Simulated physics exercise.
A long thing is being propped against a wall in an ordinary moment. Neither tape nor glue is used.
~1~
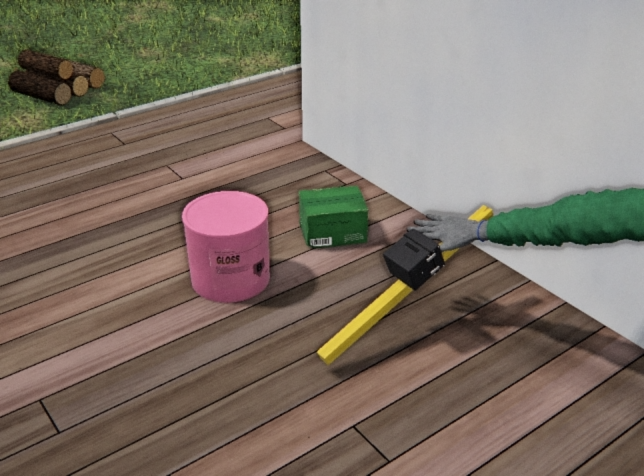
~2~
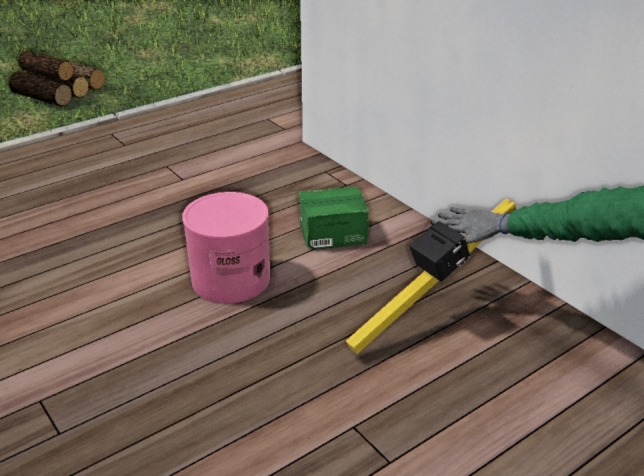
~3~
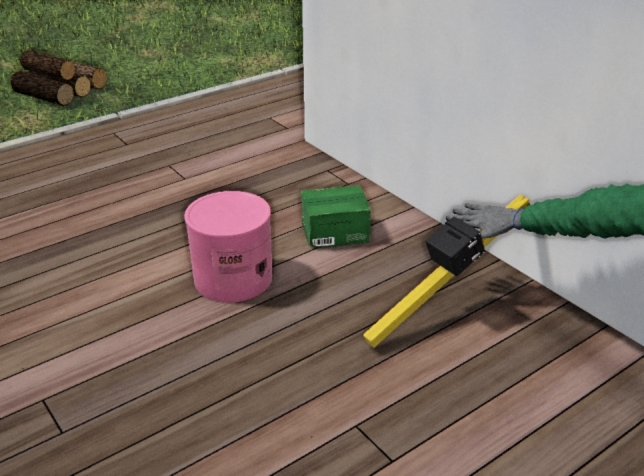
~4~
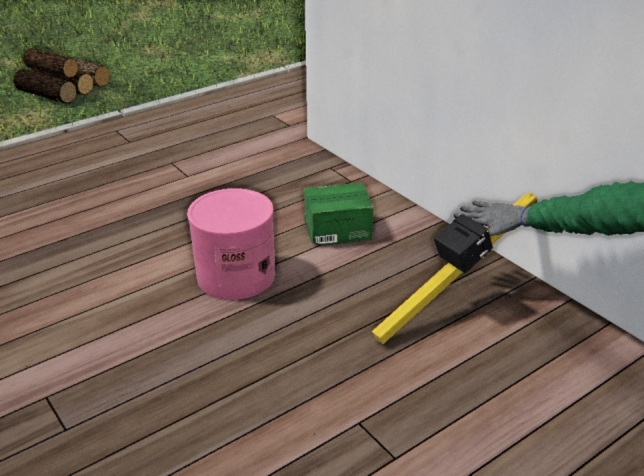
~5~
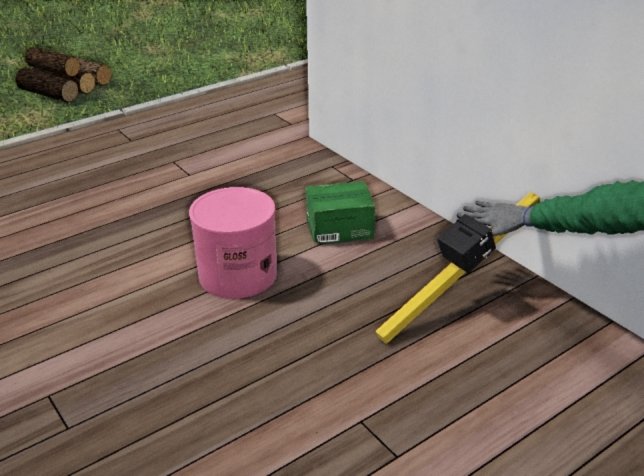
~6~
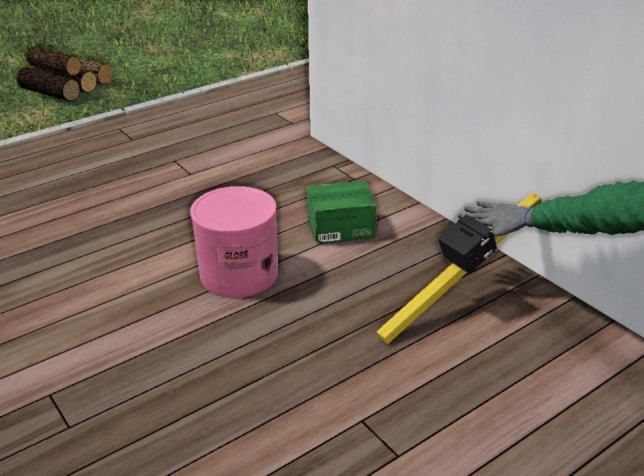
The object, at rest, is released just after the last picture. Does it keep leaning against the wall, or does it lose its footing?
It loses its footing.
Then, 0.30 s later than the last frame, yellow pole sunk by 21° near (454, 300).
Then, 0.40 s later than the last frame, yellow pole sunk by 21° near (454, 284).
Then, 0.60 s later than the last frame, yellow pole sunk by 22° near (452, 303).
When it is over, moved from the start, yellow pole; the other 2 as before. End places, in pixels of the last picture, yellow pole near (451, 302). The pole slides down.
